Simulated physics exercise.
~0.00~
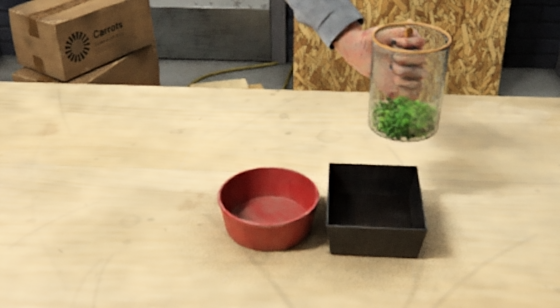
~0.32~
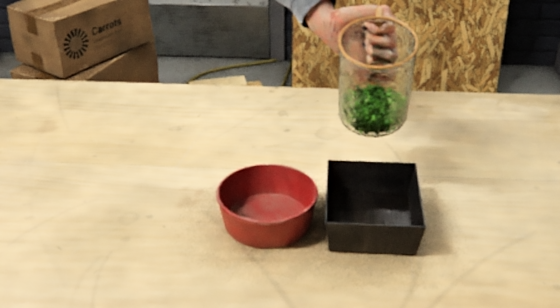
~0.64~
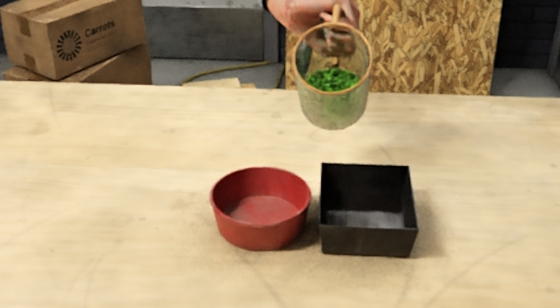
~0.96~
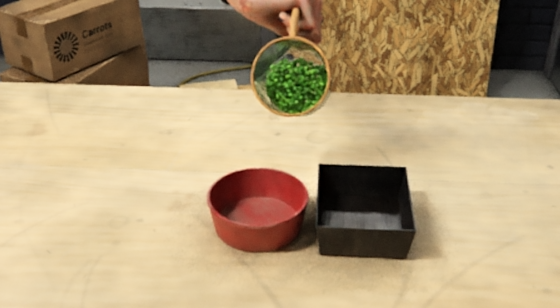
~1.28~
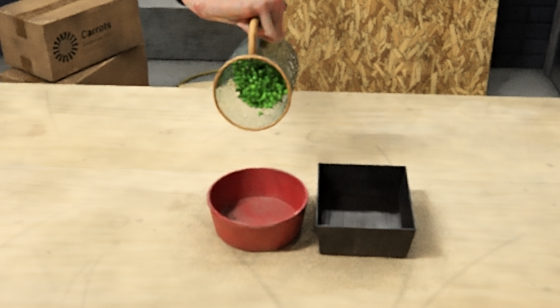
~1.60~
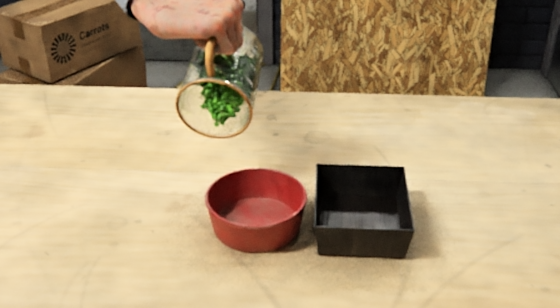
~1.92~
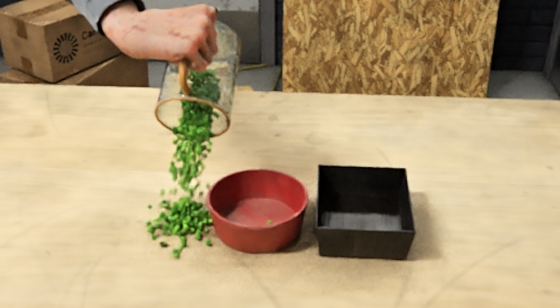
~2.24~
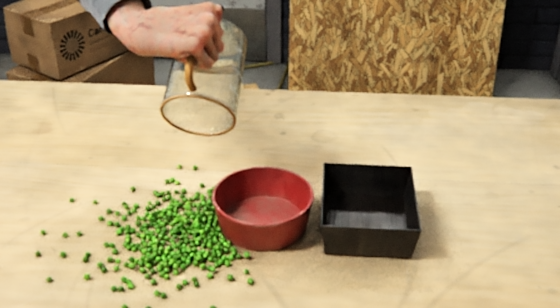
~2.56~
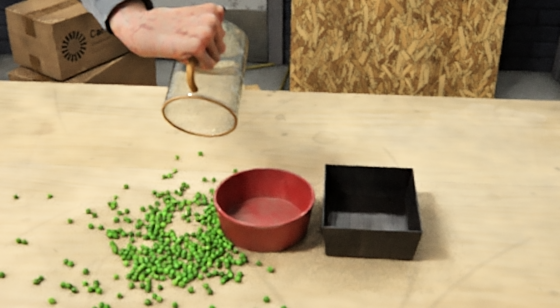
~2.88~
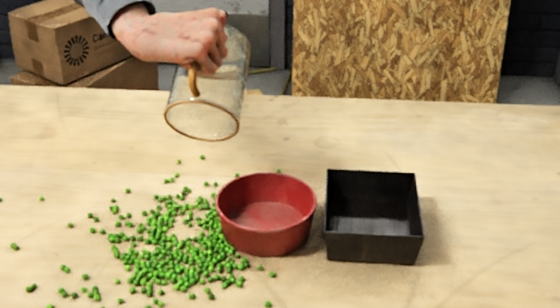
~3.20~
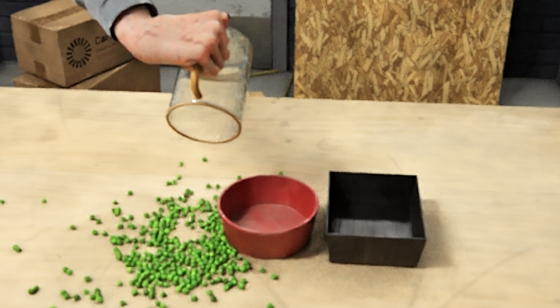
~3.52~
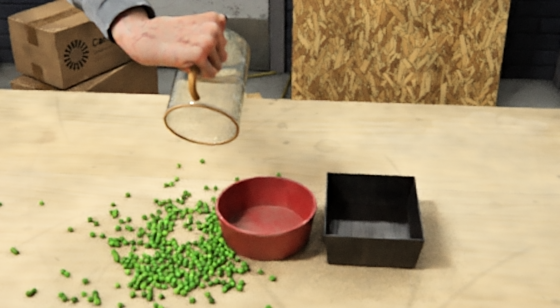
Green peas pour from a glass jug a hand tips, scattering left of the red dish.
